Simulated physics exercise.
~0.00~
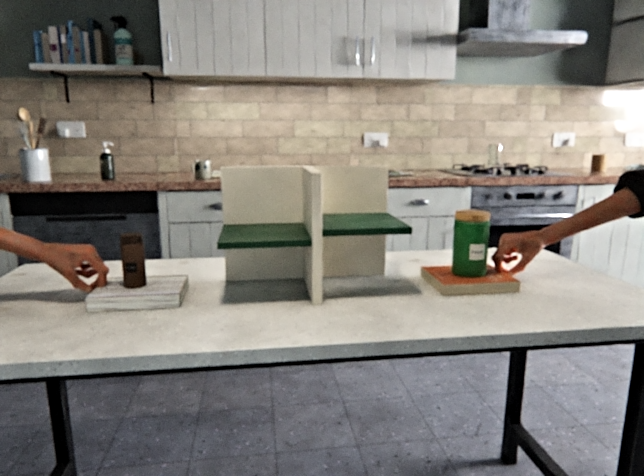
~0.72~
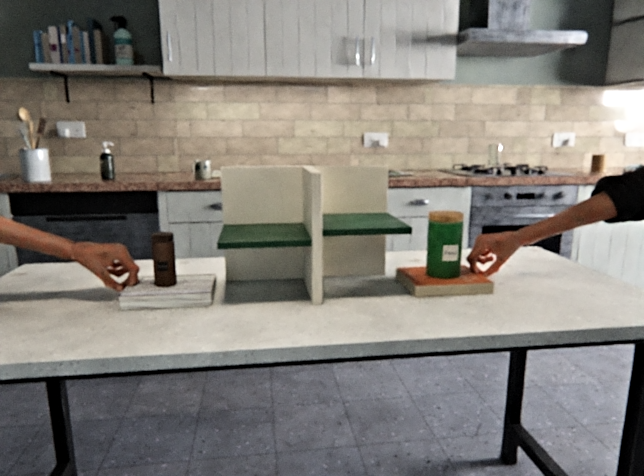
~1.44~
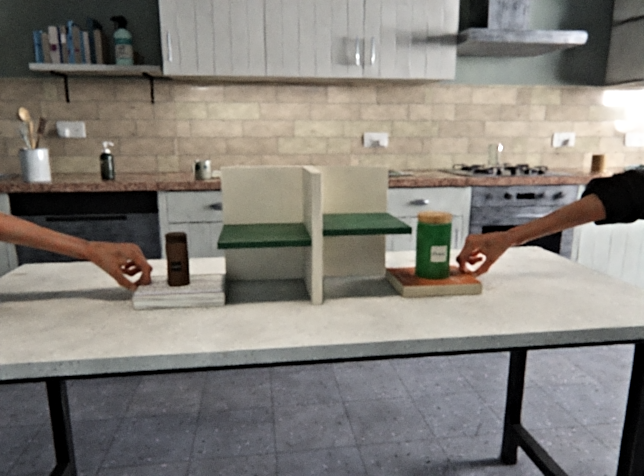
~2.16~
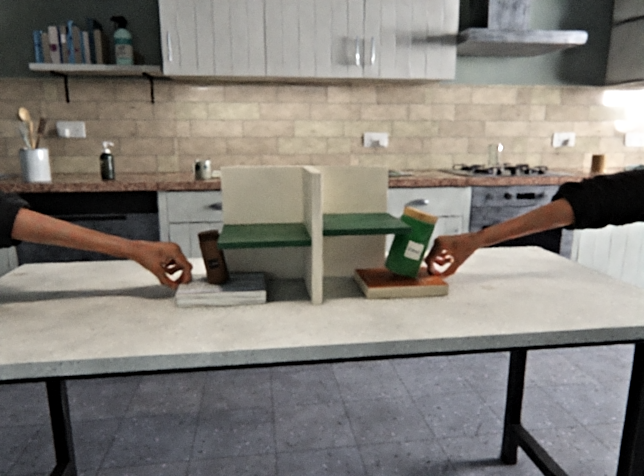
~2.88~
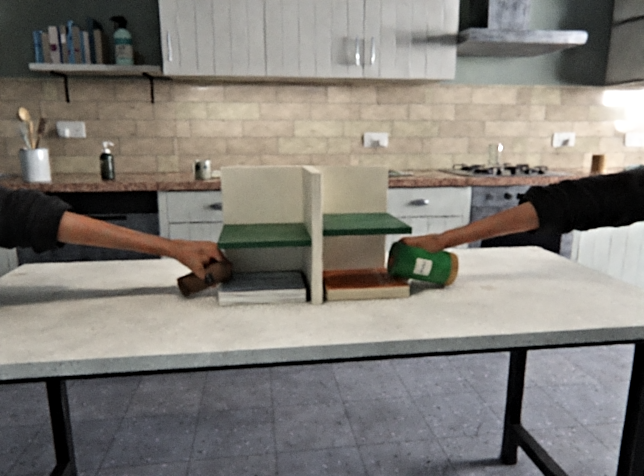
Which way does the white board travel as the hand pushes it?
The white board moves to the right, toward the middle of the table and under the low shelf.
